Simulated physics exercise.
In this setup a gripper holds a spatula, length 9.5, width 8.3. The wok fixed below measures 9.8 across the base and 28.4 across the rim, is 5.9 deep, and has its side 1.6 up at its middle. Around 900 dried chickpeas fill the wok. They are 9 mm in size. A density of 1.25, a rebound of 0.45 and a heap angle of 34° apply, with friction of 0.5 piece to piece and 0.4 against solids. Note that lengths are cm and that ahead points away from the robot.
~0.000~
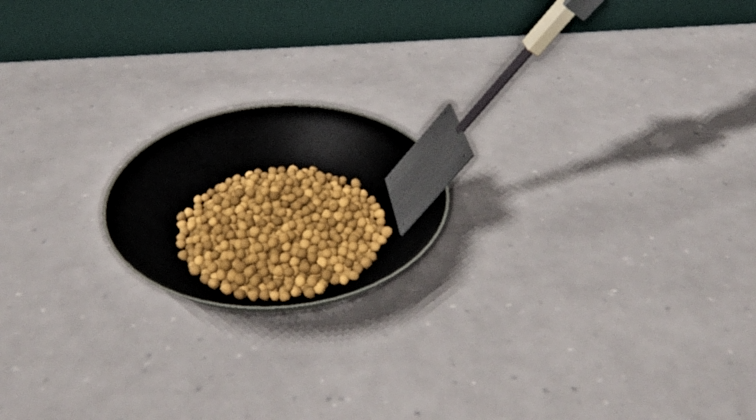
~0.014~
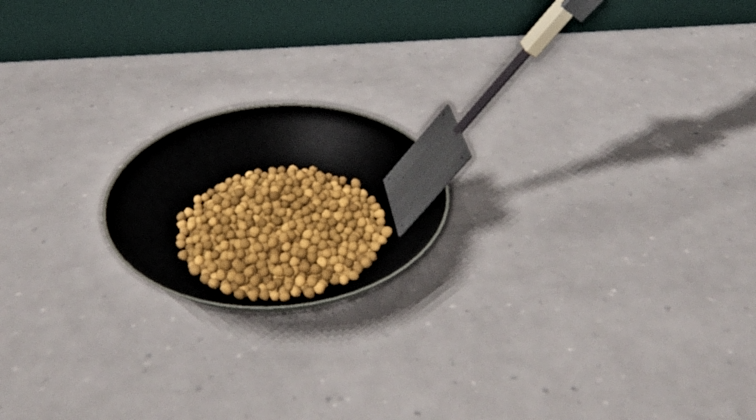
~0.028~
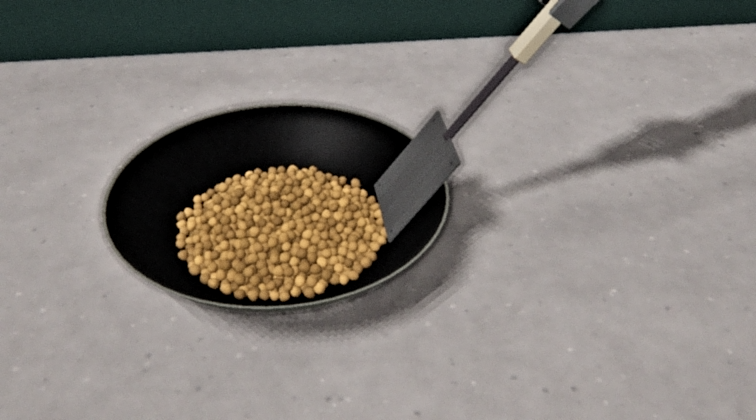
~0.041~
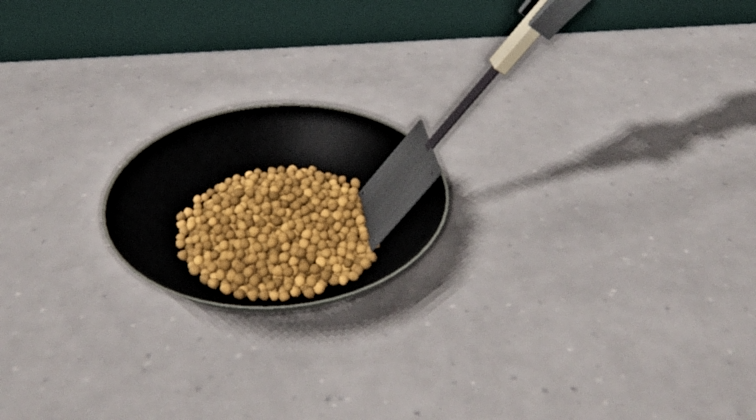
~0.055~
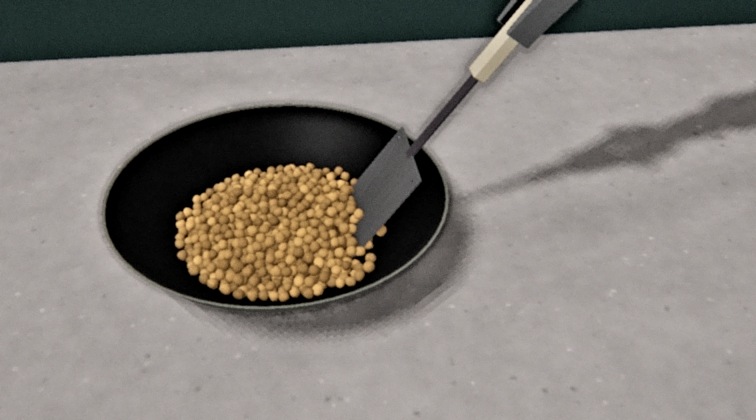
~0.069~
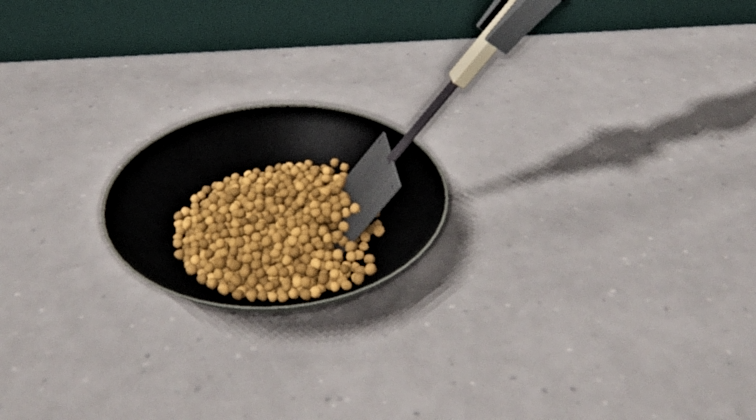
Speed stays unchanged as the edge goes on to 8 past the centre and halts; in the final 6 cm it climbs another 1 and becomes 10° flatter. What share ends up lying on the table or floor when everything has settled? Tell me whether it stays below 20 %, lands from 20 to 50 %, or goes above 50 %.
It lands from 20 to 50 %.
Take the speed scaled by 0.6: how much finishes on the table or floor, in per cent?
Estimate: Approx. 5 %.
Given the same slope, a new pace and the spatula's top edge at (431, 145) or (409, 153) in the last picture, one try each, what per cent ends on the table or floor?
Near 5 per cent in the first try and near 15 per cent in the second.
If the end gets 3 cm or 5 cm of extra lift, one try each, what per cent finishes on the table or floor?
I'd say close to 30 percent for the first and close to 25 percent for the second.
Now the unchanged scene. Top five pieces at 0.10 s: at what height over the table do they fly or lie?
8 cm or so.
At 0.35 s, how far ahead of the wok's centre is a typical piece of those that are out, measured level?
I reckon roughly 20 centimetres.
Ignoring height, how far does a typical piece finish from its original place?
Somewhere about 7 centimetres, I'd say.
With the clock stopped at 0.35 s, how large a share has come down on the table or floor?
My estimate is roughly 15 %.
By 0.10 s, sloping 54°, highest piece 9 above the table; 900 in the wok.
By 0.14 s, sloping 51°, highest piece 12 above the table; 899 in the wok, 1 on the blade or in flight.
By 0.35 s, sloping 44°, highest piece 7 above the table; 666 in the wok, 128 on the table or floor, 106 on the blade or in flight.
By 1.40 s, sloping 44°, highest piece 7 above the table; 662 in the wok, 238 on the table or floor.
Final count, 662 in the wok, 238 on the table or floor. That is 26 % on the table or floor.
